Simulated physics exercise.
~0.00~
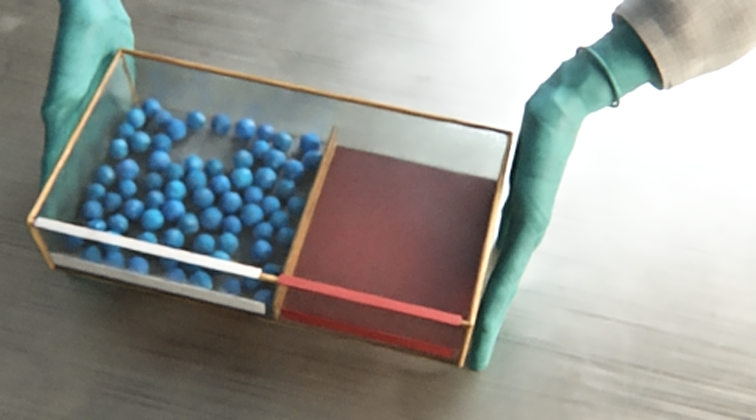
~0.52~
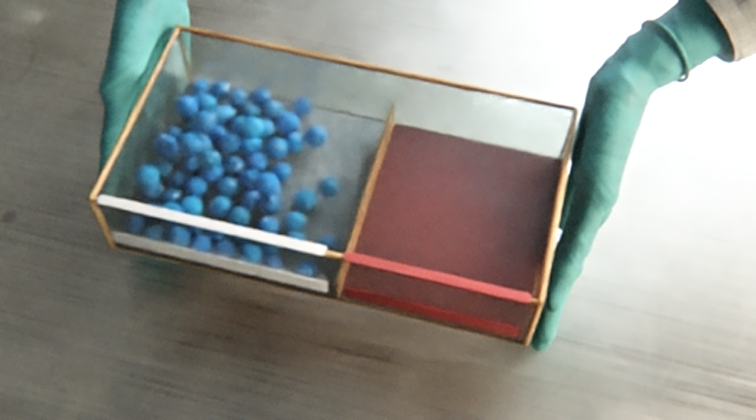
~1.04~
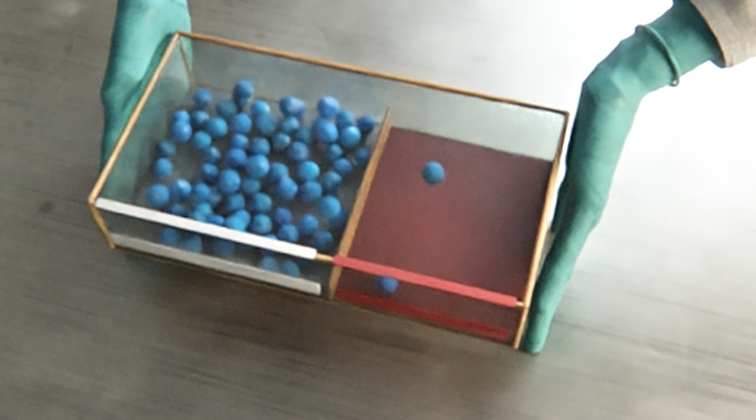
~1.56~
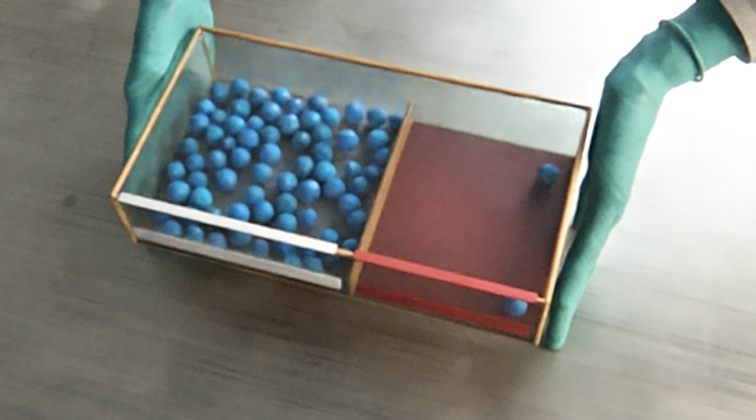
At first, two green-gloved hands hold a clear, gold-edged box split by a partition, with many small blue balls spread over the left side, behind a white strip, and none on the dark red floor to the right. The hands move the box to the right and slightly up, and the balls bunch toward the left, leaving a gap by the partition. Next the balls spread back toward the partition, and two appear in the red side. Finally those two sit near the far right wall, while nearly all the others remain on the left.
